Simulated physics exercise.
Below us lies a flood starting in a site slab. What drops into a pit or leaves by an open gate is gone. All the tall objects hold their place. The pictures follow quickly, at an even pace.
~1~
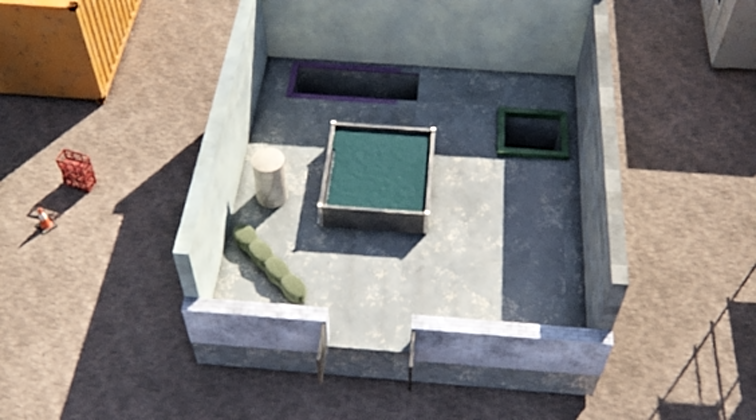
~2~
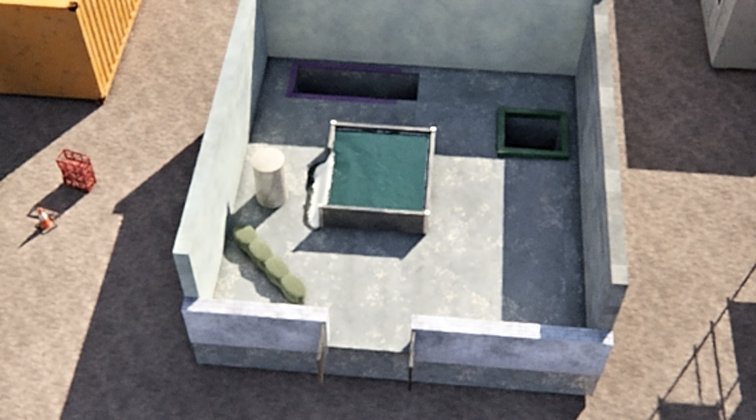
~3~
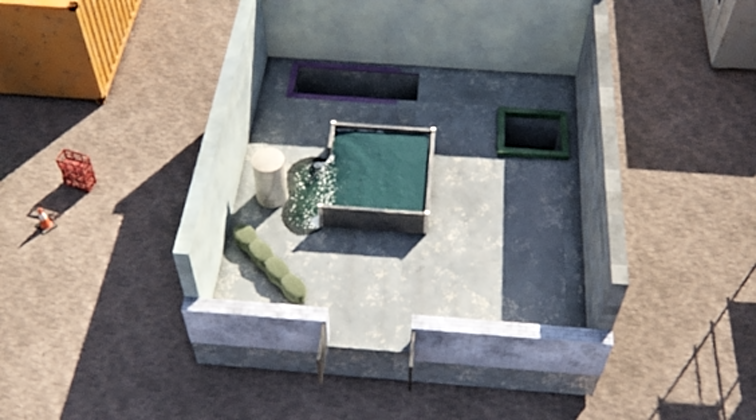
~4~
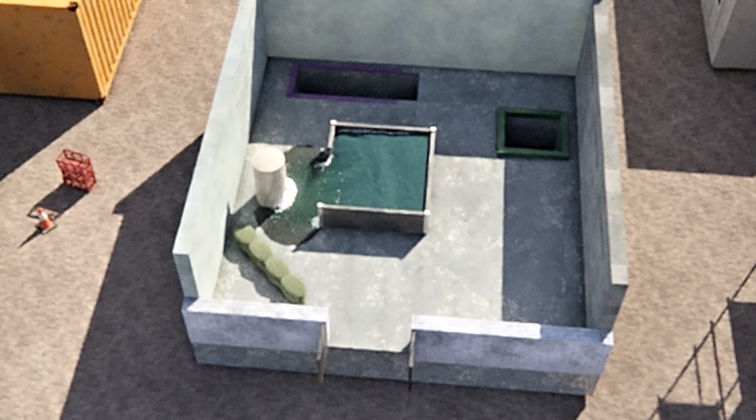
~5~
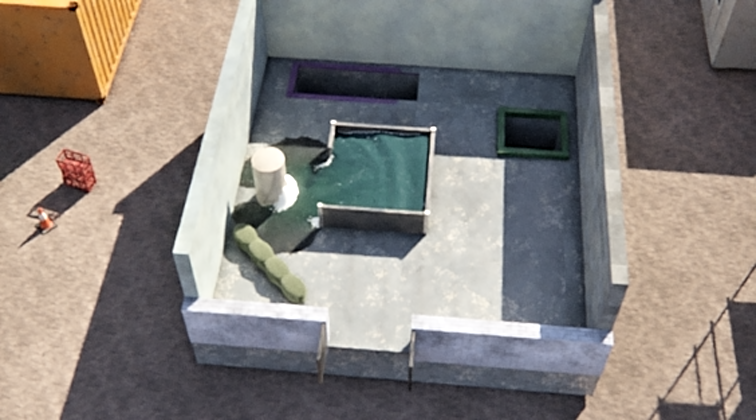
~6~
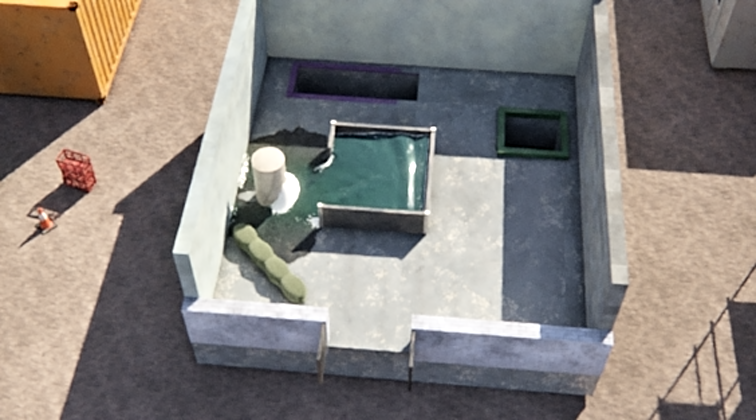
Dark green water burst through the left side of a square tank in a walled concrete yard, splashed onto the floor, then spread around a pale cylinder and reached the row of rounded green shapes.
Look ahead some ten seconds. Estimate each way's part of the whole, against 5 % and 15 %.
In the end: The gate takes from 5 to 15 %; the green pit takes not even 5 %; the purple pit takes above 15 %.
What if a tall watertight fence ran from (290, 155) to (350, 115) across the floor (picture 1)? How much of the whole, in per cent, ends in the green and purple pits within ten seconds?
In per cent: Green 0, purple 30.
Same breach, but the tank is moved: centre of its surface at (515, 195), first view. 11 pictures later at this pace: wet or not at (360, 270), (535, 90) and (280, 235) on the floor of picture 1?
One after the other: Under water, dry, under water.
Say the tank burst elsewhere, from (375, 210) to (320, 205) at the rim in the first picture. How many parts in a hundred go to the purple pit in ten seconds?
Parts in a hundred: Purple 4.
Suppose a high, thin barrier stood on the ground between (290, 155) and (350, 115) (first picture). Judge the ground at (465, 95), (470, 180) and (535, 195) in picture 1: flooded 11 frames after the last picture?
In turn: Dry, free of water, dry.
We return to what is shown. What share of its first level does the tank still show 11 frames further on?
I make it 46 per cent.
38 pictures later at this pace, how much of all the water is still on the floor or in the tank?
Roughly 68 per cent.
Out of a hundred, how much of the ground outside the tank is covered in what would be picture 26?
I make it 40 per cent.
A moment on, water covers 15 % of the floor; the gate 0 %, the green pit 0 %, the purple pit 0 %.
Next, water covers 25 % of the floor; the gate 0 %, the green pit 0 %, the purple pit 1 %.
Then, water covers 40 % of the floor; the gate 1 %, the green pit 0 %, the purple pit 9 %.
Later, water covers 50 % of the floor; the gate 4 %, the green pit 0 %, the purple pit 27 %.
In the end, water covers 65 % of the floor; the gate 7 %, the green pit 0 %, the purple pit 41 %.
